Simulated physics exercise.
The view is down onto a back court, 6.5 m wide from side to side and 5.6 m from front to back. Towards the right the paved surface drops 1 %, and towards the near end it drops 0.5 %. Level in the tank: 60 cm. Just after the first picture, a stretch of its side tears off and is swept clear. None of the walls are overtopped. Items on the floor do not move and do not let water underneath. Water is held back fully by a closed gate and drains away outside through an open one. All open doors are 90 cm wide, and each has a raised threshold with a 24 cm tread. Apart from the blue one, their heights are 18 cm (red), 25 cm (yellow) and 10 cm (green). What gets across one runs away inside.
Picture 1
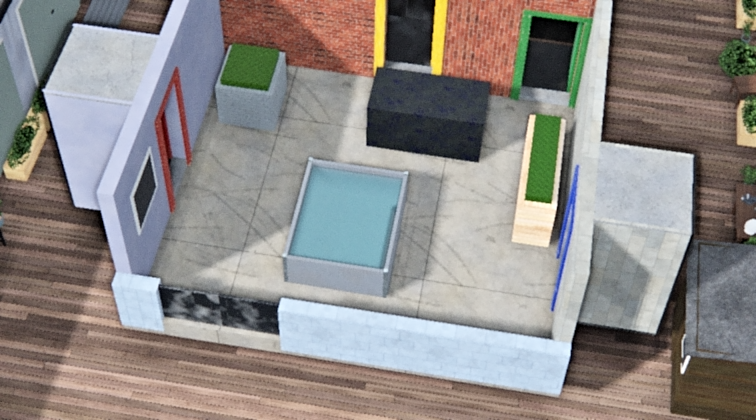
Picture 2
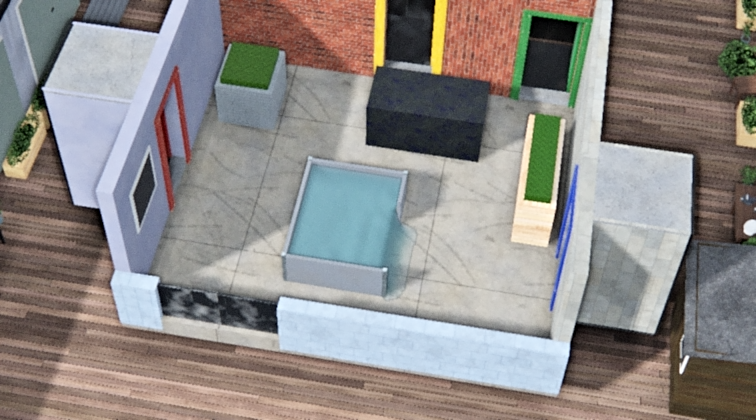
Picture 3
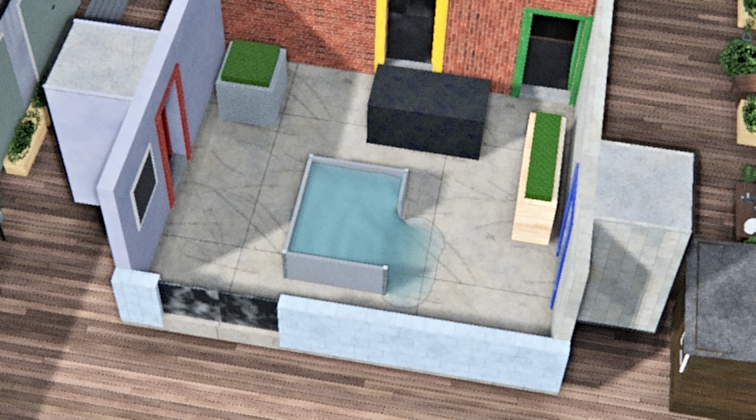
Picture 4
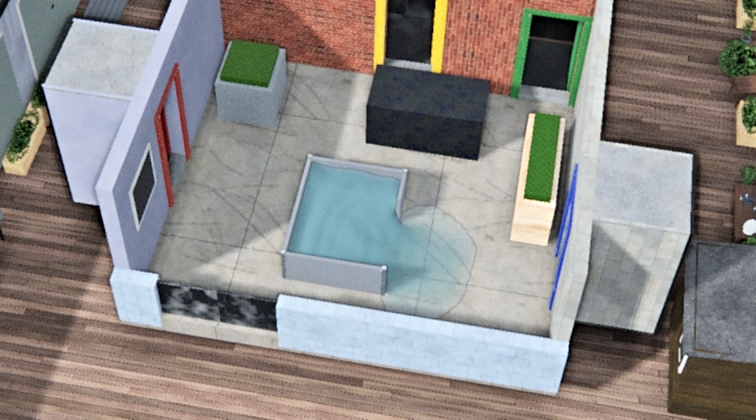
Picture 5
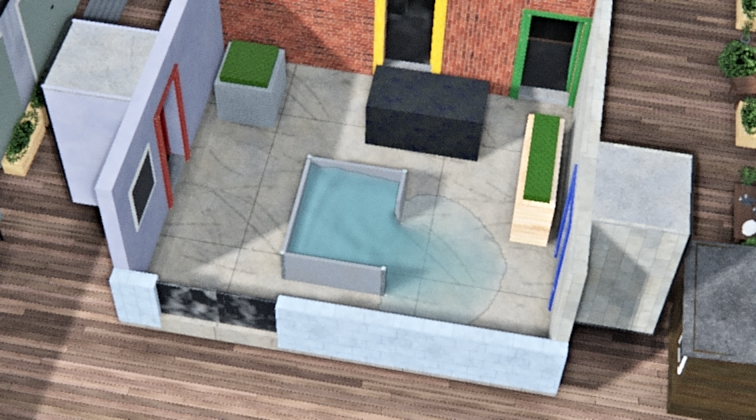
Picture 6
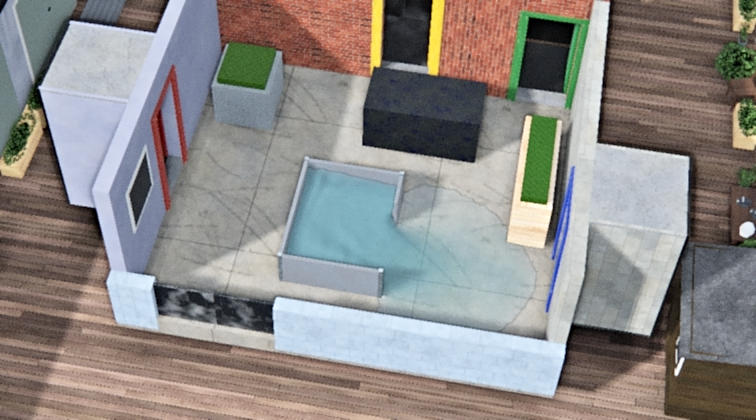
In a walled back court, water pours from the tank's right side and spreads across the paving.
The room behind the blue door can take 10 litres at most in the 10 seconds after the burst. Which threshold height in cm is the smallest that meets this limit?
A height of roughly 28 cm.
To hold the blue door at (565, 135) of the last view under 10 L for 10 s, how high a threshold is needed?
It needs about 11.0 cm.
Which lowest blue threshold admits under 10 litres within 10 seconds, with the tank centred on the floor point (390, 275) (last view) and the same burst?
Then roughly 30 cm.
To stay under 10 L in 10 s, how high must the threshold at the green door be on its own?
About 11.5 cm at green.
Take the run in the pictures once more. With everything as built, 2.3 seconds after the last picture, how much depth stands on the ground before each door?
Centimetres: Blue = 24, red = 0, yellow = 0, green = 8.
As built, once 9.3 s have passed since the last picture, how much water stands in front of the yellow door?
The depth there is around 5.0 cm.
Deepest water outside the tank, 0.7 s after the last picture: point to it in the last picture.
At about pixel (541, 372).
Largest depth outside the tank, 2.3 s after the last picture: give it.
Around 31 centimetres.
Then, 0.7 s after the last picture water covers 25 % of the floor, deepest (41 cm) near (541, 372); 13 cm at the blue door, 40 litres in over its 14 cm threshold.
Then, 2.3 s after the last picture water covers 35 % of the floor, deepest (31 cm) near (512, 244); 24 cm at the blue door, 161 litres in over its 14 cm threshold.
Then, 9.3 s after the last picture water covers 95 % of the floor, deepest (12 cm) near (564, 169); 8 cm at the blue door, 206 litres in over its 14 cm threshold.
At the blue door as built, the water peaked near 30 cm, 1.1 s after the last picture.
Run again over the same 10 s with other heights there, 30 litres in over 25 cm, 0 litres over 34 cm. The limit of 10 litres is kept from about 28 cm up.
